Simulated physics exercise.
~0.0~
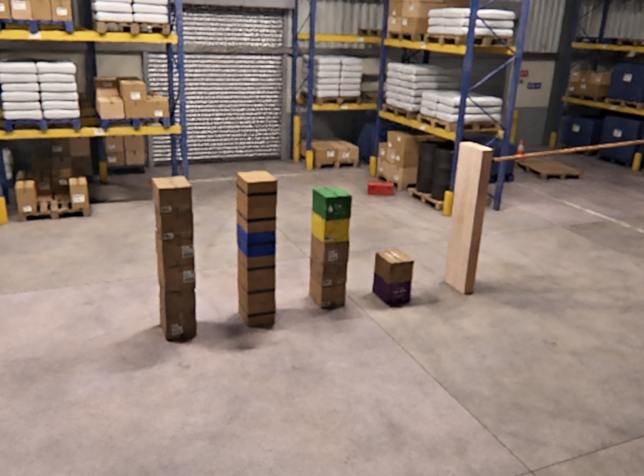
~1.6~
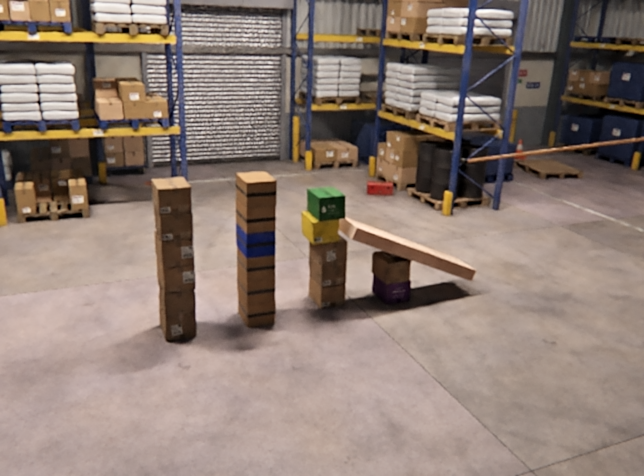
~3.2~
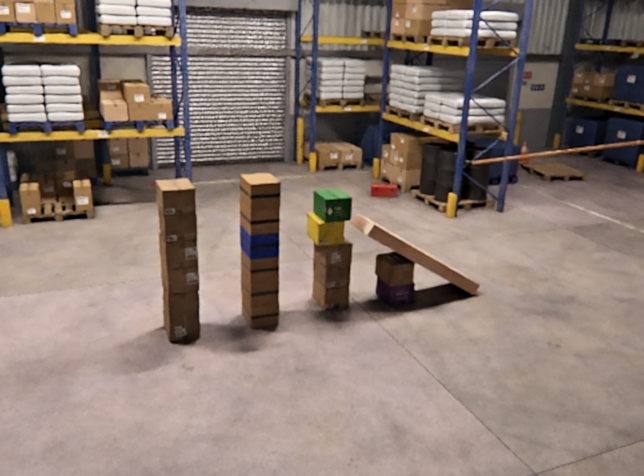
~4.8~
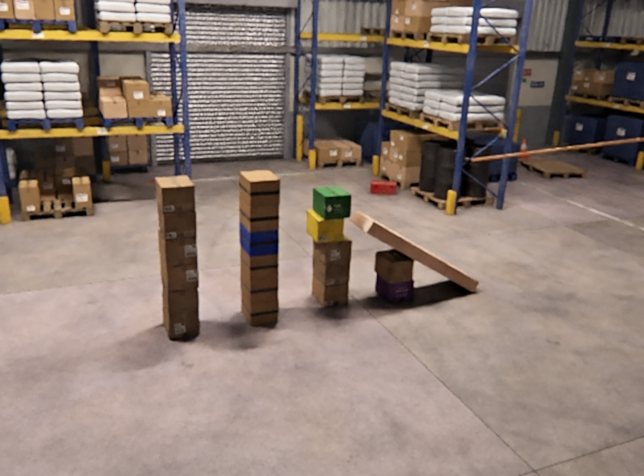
The video shows a tall wooden board beside four stacks of cartons in a warehouse tipping left over the short stack with the purple carton and nudging the yellow carton slightly left. The board ends up leaning at a slant, with every stack still standing.
